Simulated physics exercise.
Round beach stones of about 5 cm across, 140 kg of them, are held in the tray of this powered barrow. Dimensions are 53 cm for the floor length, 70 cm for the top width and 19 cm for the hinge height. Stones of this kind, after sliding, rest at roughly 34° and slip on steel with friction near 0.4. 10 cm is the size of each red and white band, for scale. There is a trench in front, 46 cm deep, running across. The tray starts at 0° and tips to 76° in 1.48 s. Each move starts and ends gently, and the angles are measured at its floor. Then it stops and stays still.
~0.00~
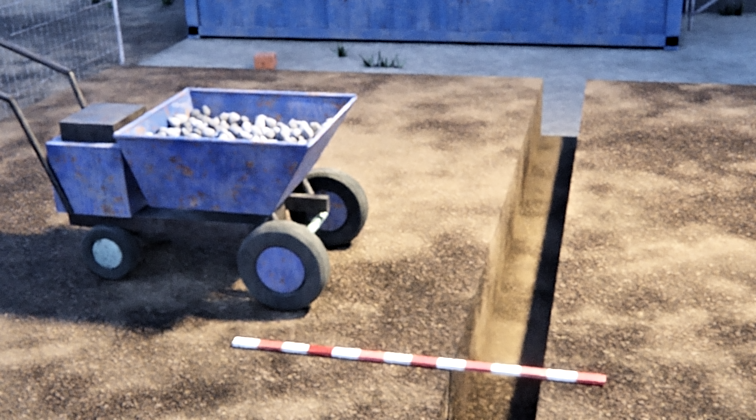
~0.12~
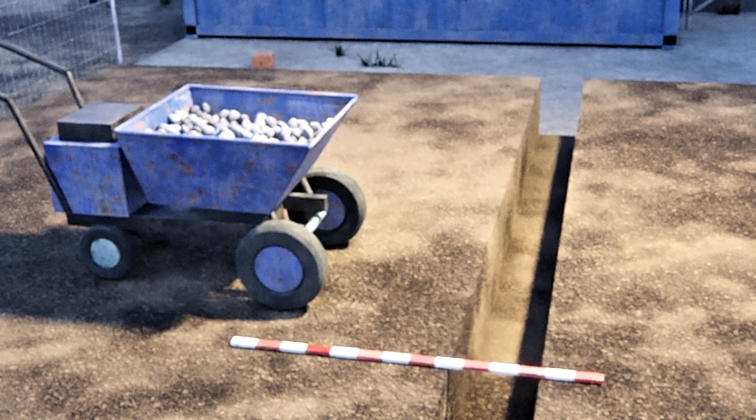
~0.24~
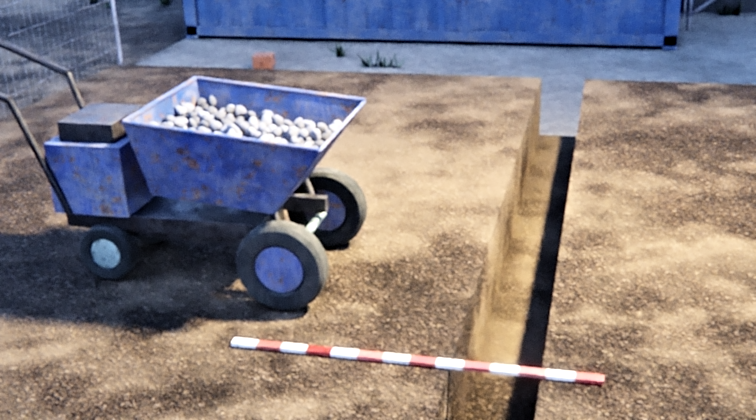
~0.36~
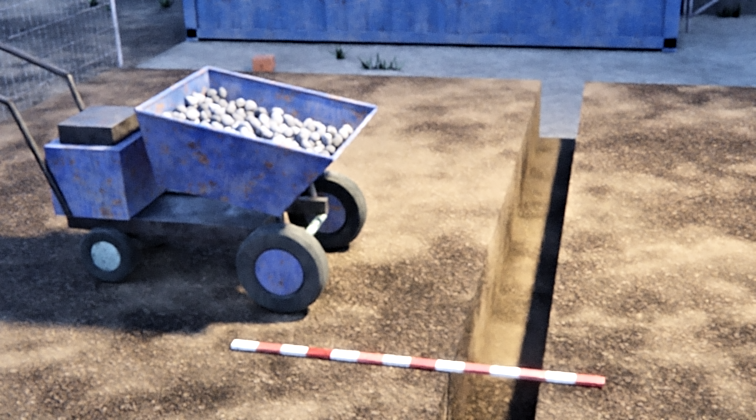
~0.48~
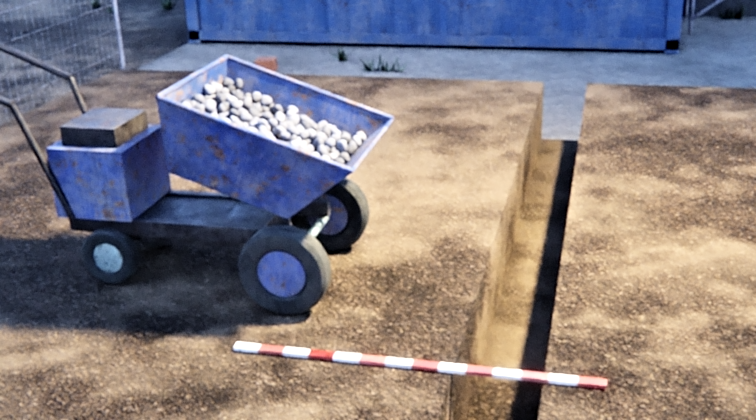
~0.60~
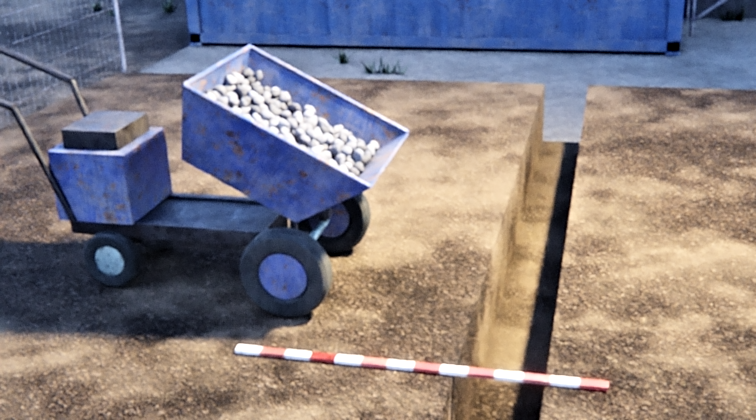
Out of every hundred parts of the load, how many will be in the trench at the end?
Close to 81 in every hundred.
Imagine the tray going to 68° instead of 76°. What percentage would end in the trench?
It would come to about 75 percent.
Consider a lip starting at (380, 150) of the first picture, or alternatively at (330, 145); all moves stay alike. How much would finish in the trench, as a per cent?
Roughly 70 per cent, then 100 per cent.
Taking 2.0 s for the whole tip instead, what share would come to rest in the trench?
Roughly 80% would finish there.
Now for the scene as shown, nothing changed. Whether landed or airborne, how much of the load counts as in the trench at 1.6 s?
I'd say near 40 per cent at that time.
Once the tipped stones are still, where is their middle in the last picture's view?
Centre estimate: Around (511, 368).
After 1.1 s the floor is at 64°; 100 % in the tray; the foremost stones are at (434, 240).
After 1.6 s the floor is at 76°; 43 % in the tray, 15 % short of the trench, 41 % in the trench; the foremost stones are at (547, 382).
After 1.9 s the floor is at 76°; 17 % in the tray, 19 % short of the trench, 63 % in the trench; the foremost stones are at (547, 391).
After 3.9 s the floor is at 76°; 0 % in the tray, 19 % short of the trench, 81 % in the trench; the foremost stones are at (550, 370).
